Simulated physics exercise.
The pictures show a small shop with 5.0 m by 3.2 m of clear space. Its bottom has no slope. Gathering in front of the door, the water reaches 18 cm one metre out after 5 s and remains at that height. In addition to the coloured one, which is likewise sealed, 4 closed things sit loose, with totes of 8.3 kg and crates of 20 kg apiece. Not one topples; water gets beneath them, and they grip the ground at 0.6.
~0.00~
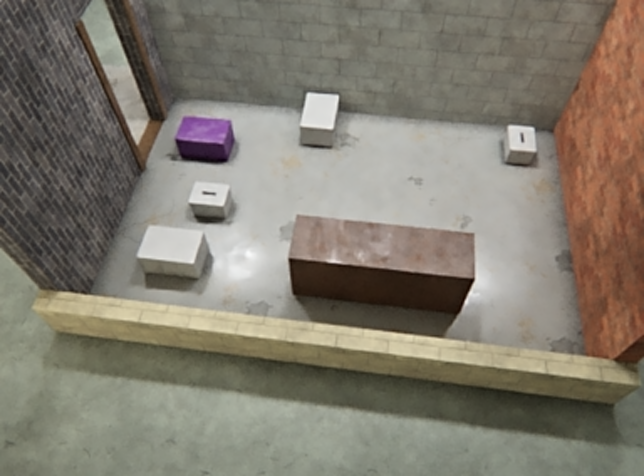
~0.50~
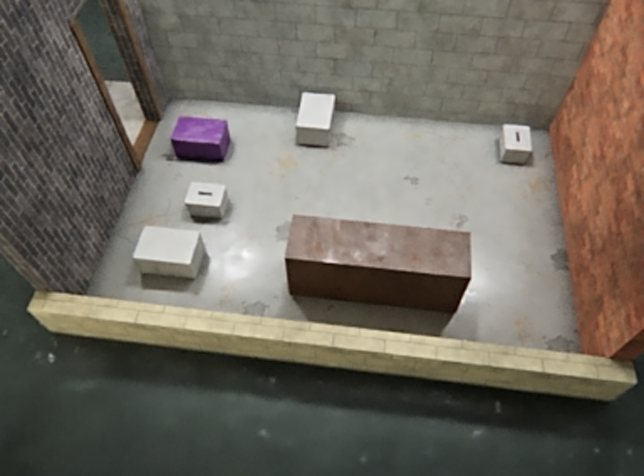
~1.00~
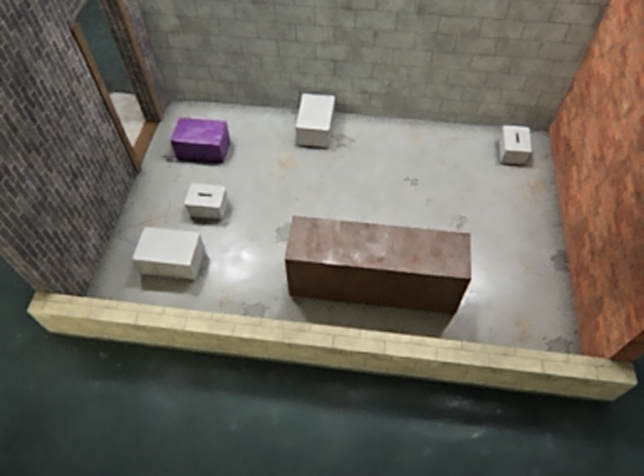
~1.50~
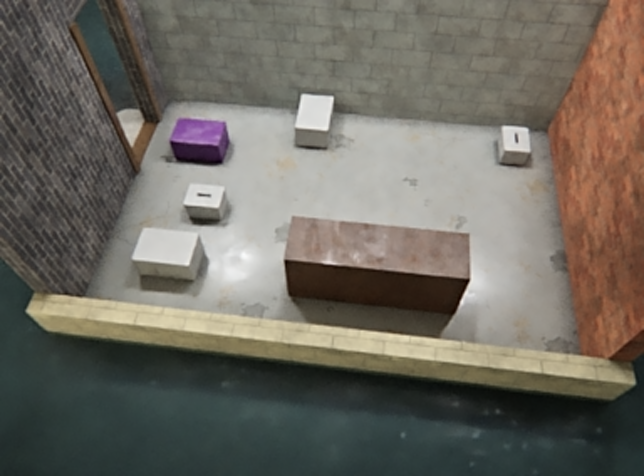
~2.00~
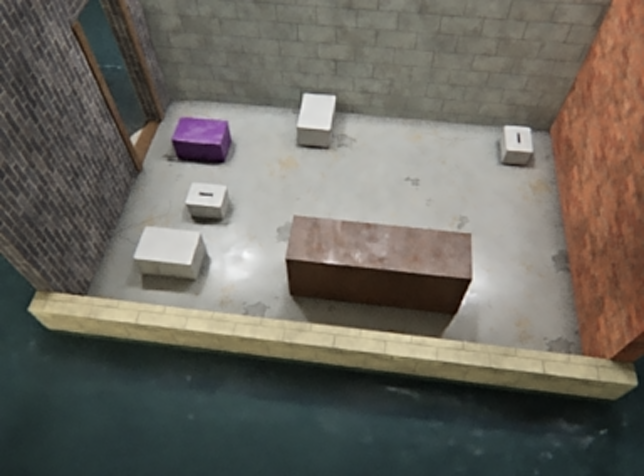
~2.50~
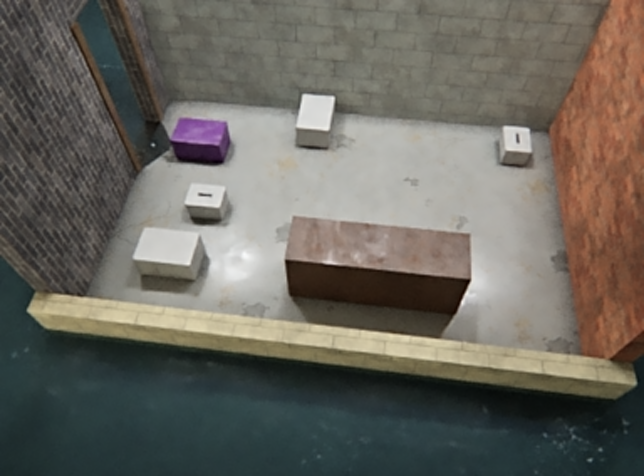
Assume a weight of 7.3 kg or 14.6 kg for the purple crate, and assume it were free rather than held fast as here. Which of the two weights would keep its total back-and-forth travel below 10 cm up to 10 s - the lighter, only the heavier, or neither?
Going by the pictures, it is pinned by neither mass.
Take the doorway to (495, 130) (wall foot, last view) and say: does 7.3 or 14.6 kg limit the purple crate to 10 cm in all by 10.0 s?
If so, even the lighter mass works.
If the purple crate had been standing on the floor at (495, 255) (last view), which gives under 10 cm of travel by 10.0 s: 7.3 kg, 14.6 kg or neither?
Note: Heavier only OK.
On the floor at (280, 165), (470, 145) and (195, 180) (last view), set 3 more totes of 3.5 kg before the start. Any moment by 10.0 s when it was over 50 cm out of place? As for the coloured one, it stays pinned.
In turn: Past it, short of it, more.
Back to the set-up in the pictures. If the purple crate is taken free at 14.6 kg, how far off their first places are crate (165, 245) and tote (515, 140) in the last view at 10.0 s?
In that order: 0 cm, 0 cm.
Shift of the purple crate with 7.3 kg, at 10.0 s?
Close to 400 centimetres.
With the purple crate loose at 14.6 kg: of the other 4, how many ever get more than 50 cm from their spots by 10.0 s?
It works out to 2.
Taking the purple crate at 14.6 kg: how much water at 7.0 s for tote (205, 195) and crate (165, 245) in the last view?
I'd put it at 6 cm and 3 cm respectively.
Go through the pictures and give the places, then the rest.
The purple crate at (203, 129), on the bottom; 0.0 m2 under water; 0 of 5 have shifted, in the first frame.
The purple crate at (199, 130) rests on the ground; water covers 0.0 m2; 0 of 5 have shifted, in the second frame.
The purple crate at (199, 131) rests on the ground; 0.0 m2 under water; 0 of 5 have shifted, in the third frame.
The purple crate at (198, 131), on the bottom; 0.0 m2 under water; 0 of 5 have shifted, in the fourth frame.
The purple crate at (200, 130), on the bottom; 0.0 m2 under water; 0 of 5 have shifted, in the fifth frame.
The purple crate at (199, 131), on the bottom; water covers 0.1 m2; 0 of 5 have shifted, in the sixth frame.
After 3.5 s the purple crate would be 7 cm from its start with 7.3 kg and 0 cm from its start with 14.6 kg; 3 cm of water round it then.
After 4.5 s the purple crate would be 32 cm from its start with 7.3 kg and 1 cm from its start with 14.6 kg; 3 cm of water round it then.
After 7.0 s the purple crate would be 155 cm from its start with 7.3 kg and 62 cm from its start with 14.6 kg; 6 cm of water round it then.
After 10.0 s the purple crate would be 410 cm from its start with 7.3 kg and 235 cm from its start with 14.6 kg; 5 cm of water round it then.
